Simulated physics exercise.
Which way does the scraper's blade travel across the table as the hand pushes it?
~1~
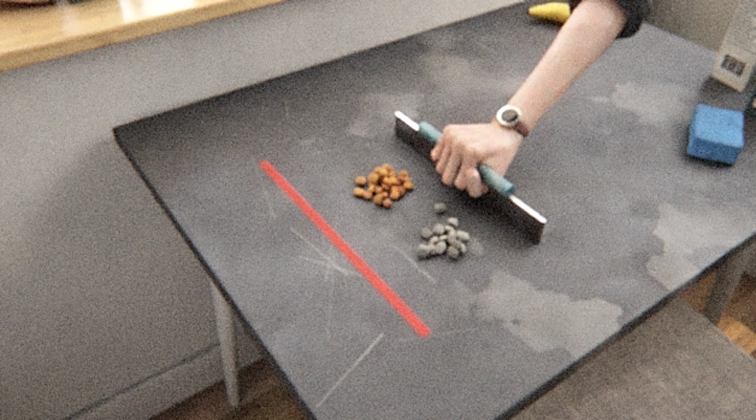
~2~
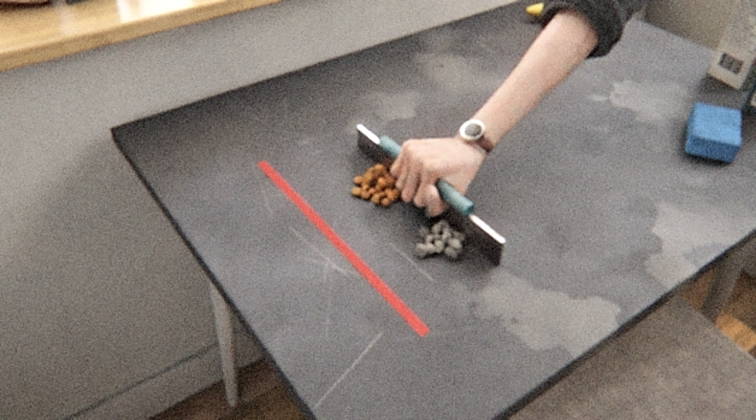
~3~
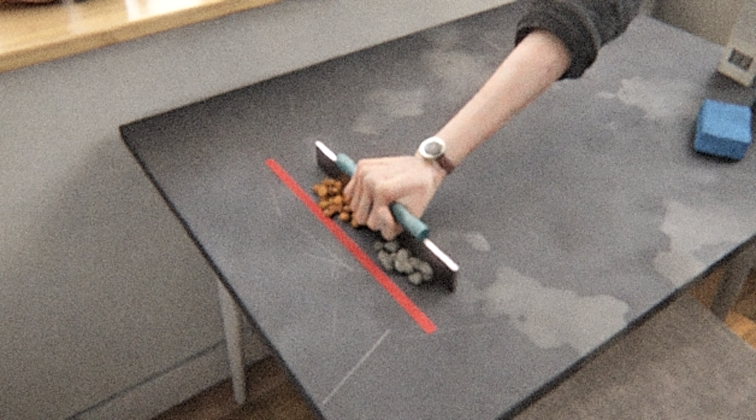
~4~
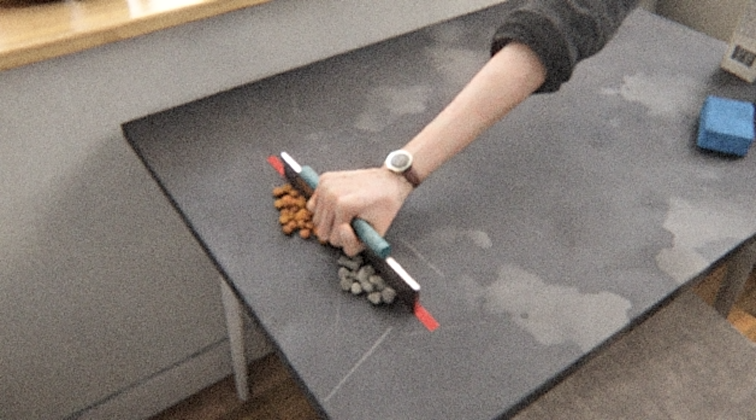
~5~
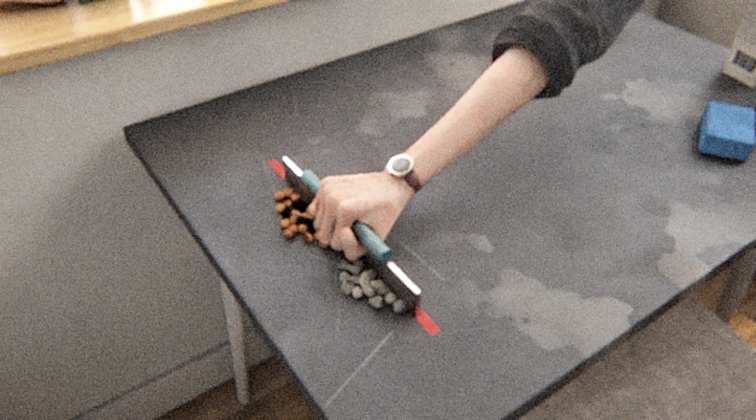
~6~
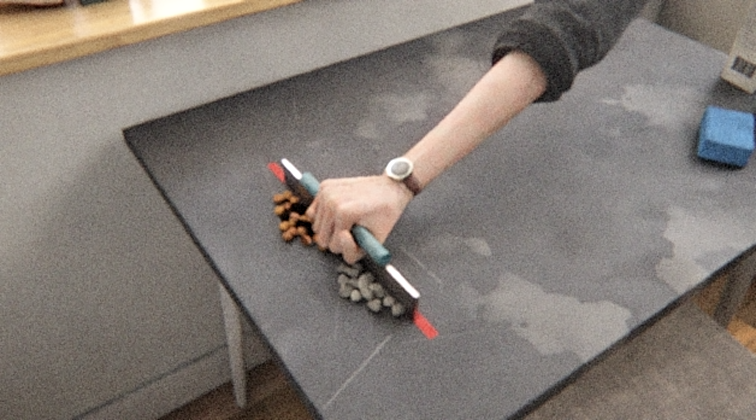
The blade moves to the left, coming somewhat nearer the viewer as well, until it stops at the red tape.
